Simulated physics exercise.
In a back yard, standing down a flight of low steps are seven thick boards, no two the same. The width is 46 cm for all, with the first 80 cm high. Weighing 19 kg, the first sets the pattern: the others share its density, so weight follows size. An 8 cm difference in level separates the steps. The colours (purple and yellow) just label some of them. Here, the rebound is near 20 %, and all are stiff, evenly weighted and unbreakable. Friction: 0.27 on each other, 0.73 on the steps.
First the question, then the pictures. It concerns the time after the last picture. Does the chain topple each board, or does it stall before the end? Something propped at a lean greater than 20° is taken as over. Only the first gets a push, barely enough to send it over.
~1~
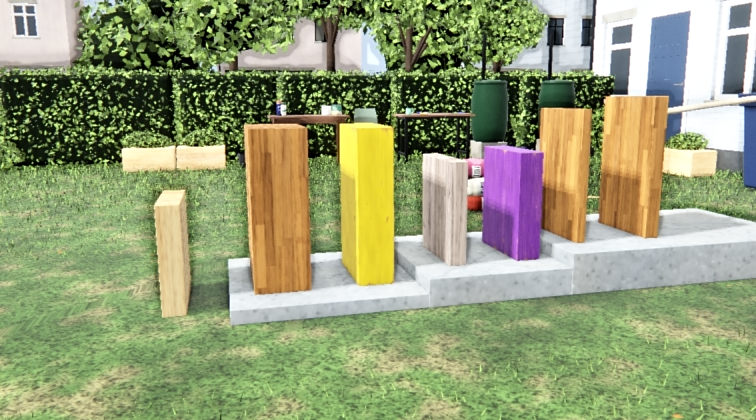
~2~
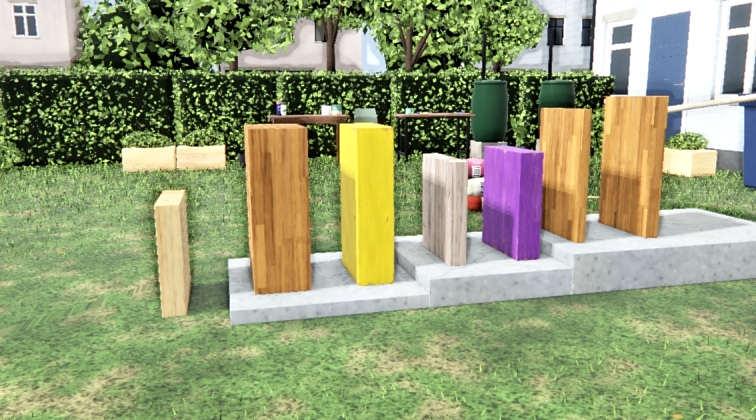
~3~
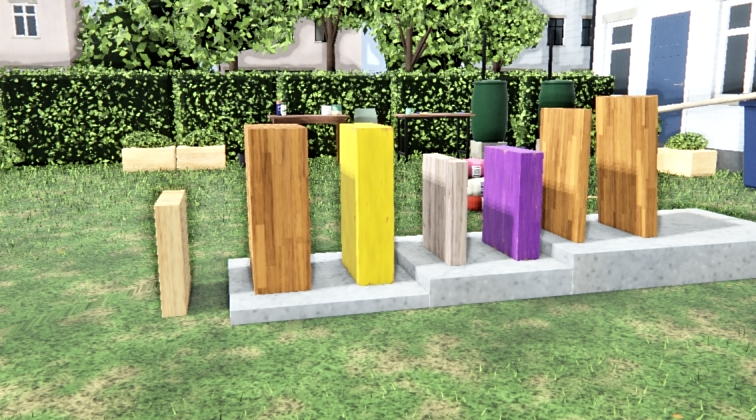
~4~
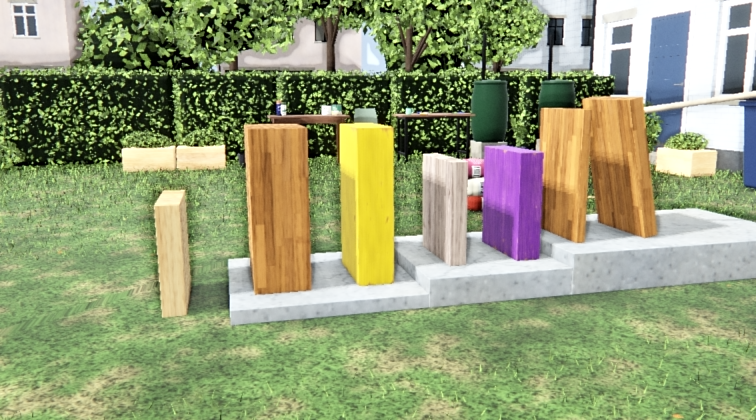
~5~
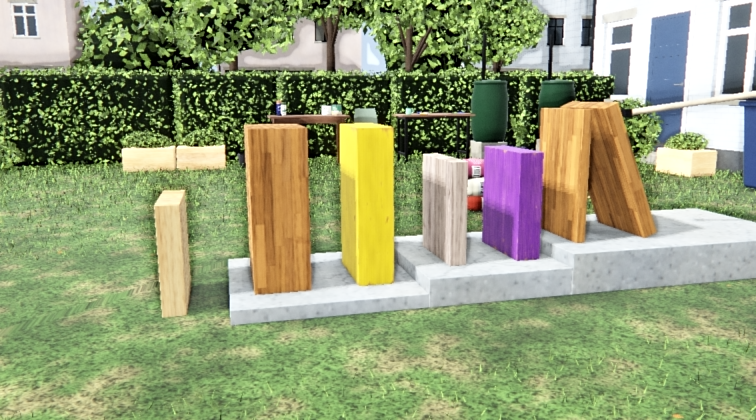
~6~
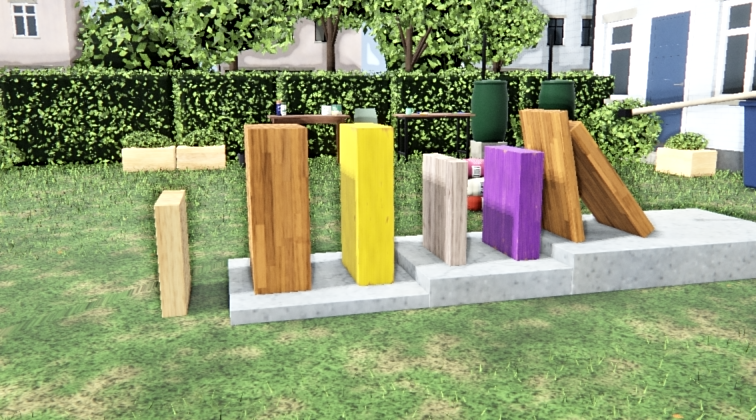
It finishes the job.
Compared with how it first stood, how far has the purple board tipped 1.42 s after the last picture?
Tilt from start: Approx. 70 degrees.
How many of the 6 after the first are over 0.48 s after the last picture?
The number reaches 3 by then.
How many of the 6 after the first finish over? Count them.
That makes 6 in total.
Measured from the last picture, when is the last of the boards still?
Around 2.5 s.
Then, 0.20 s later than the last frame, 1 of the 6 other boards over; purple board tilted 13°.
Then, 0.48 s later than the last frame, 3 of the 6 other boards over; purple board tilted 58°.
Then, 1.42 s later than the last frame, 5 of the 6 other boards over; purple board tilted 74°; yellow board tilted 47°.
Then, 1.72 s later than the last frame, 6 of the 6 other boards over; purple board lying flat; yellow board tilted 60°.
When it is over, 6 of the 6 other boards over; purple board lying flat; yellow board tilted 64°. Not one is left standing. In pixels of the last frame, middles, purple board near (456, 231), yellow board near (282, 232).
